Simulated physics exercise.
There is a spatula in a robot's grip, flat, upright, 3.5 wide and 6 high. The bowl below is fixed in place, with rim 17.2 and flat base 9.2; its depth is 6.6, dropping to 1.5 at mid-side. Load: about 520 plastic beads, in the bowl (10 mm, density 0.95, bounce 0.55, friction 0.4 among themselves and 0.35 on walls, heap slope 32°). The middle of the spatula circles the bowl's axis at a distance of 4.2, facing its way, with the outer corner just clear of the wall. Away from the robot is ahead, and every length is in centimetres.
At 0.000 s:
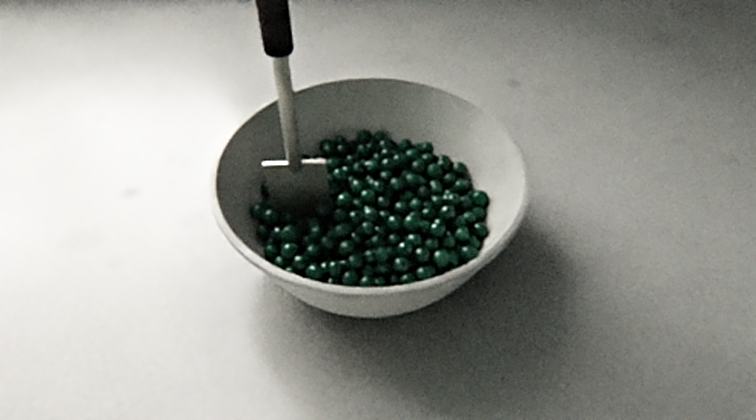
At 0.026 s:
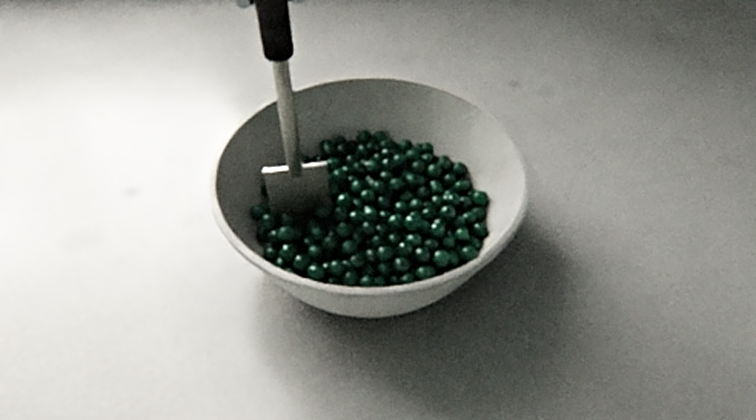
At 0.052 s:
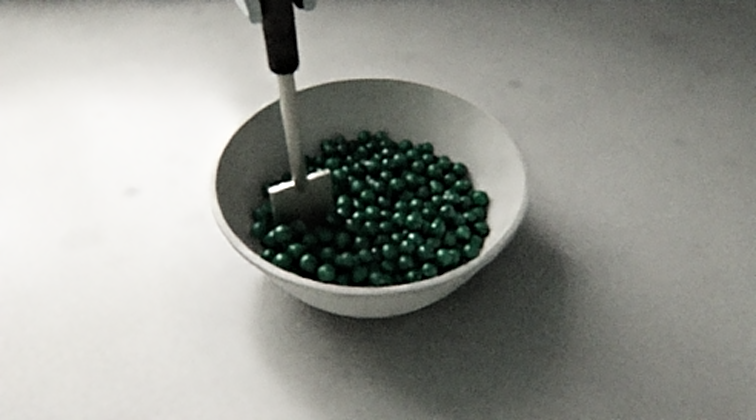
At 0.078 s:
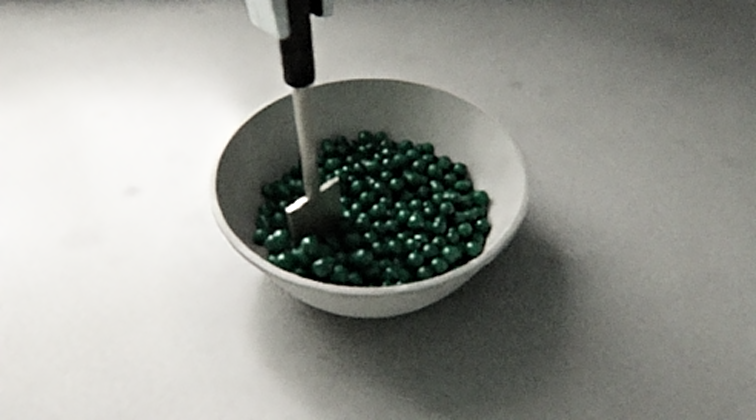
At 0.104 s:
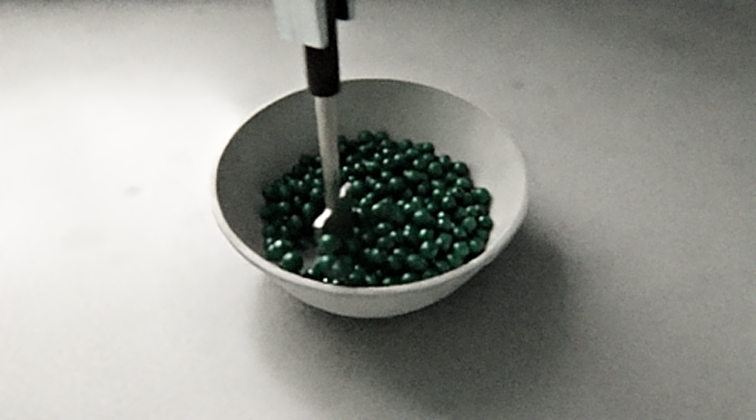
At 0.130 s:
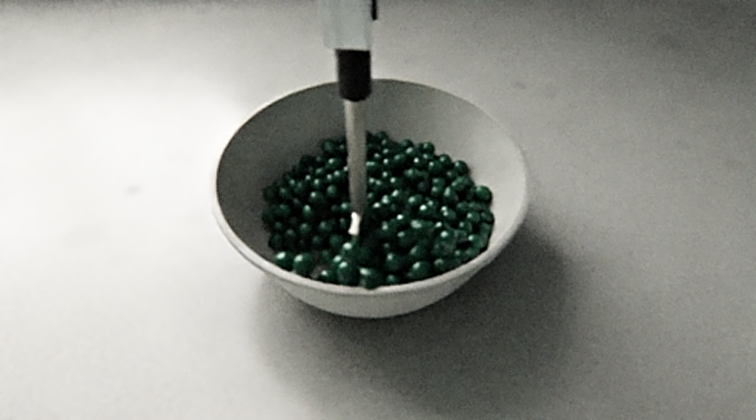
To begin with, a spatula with a dark handle stands at the left side of a white bowl of dark green beads. Held by a robot arm, it sweeps through the beads toward the near side and rightward, turning until its blade appears edge-on, while the beads around it shift slightly.
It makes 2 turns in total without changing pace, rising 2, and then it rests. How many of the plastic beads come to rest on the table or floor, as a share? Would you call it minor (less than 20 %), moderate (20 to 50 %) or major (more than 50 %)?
I would call it minor.
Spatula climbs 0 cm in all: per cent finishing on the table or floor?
Roughly 25 per cent.
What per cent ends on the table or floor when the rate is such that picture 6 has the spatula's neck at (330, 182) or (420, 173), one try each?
Around 5 and 40 percent, in that order.
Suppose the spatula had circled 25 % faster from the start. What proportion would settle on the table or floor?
I'd say close to 25 %.
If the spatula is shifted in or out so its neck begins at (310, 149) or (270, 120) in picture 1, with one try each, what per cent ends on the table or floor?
Near 5 and 15 in a hundred, one try each.
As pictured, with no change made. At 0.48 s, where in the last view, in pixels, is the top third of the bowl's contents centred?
That third sits centred at about (286, 180).
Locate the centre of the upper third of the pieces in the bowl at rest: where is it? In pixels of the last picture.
(368, 206).
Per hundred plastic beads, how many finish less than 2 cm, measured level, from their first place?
Around 10 in a hundred, roughly.
After 0.48 s, 330° round, highest piece 8 above the table; 466 in the bowl, 45 on the table or floor, 10 in flight or on the tool.
After 0.83 s, 220° round, highest piece 7 above the table; 450 in the bowl, 70 on the table or floor, 1 in flight or on the tool.
After 1.20 s, 0° round, highest piece 6 above the table; 447 in the bowl, 74 on the table or floor.
After 1.90 s, 0° round, highest piece 6 above the table; 447 in the bowl, 74 on the table or floor.
At rest, 447 in the bowl, 74 on the table or floor. That is 14 % on the table or floor.
